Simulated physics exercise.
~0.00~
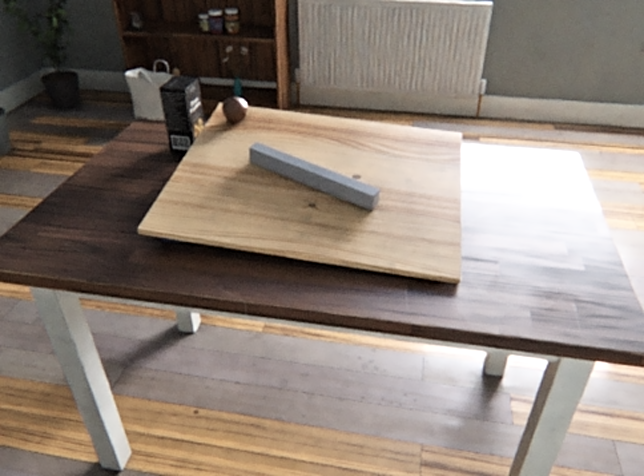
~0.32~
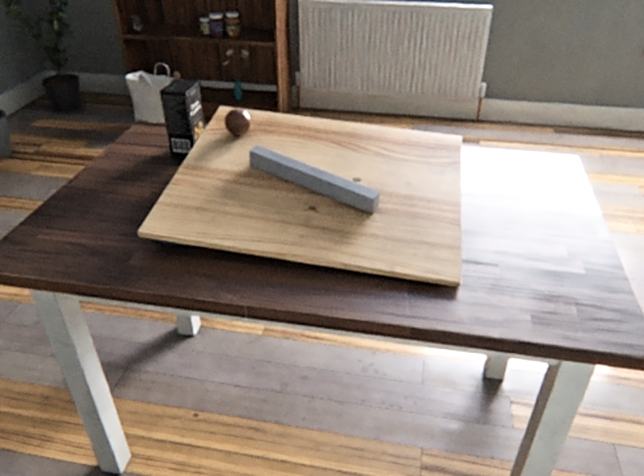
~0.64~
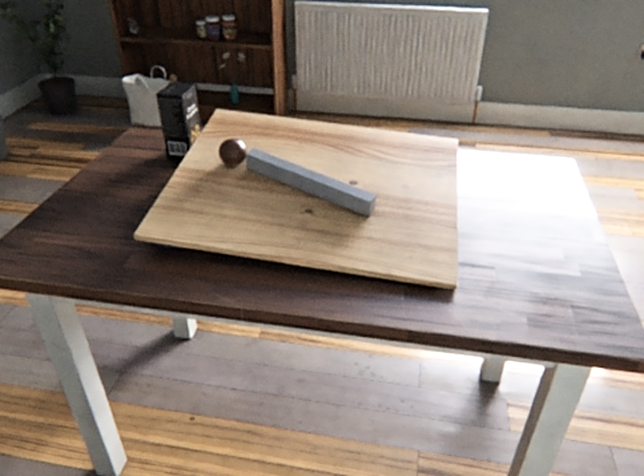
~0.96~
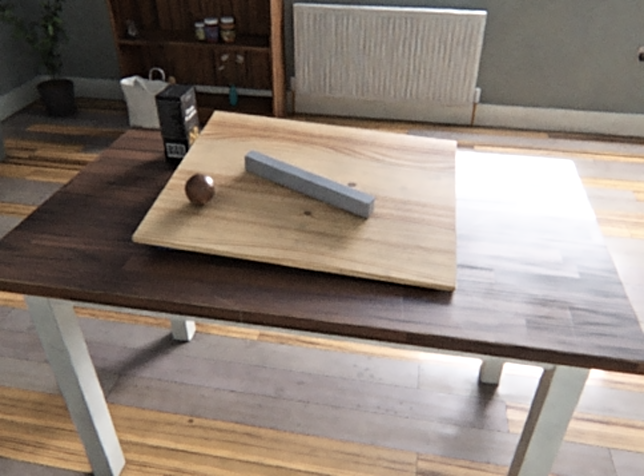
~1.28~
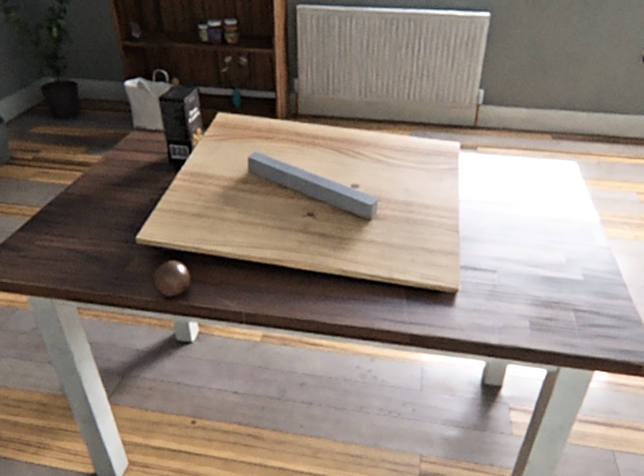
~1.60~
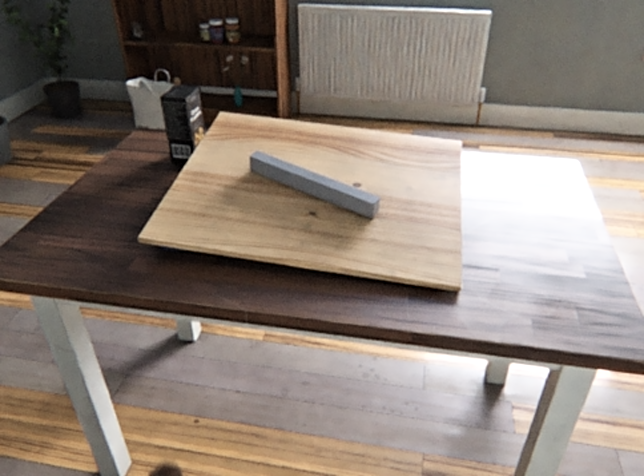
A tilted wooden board on a dark table, with a brown ball rolling past a grey block, over the near edge and dropping floorward.
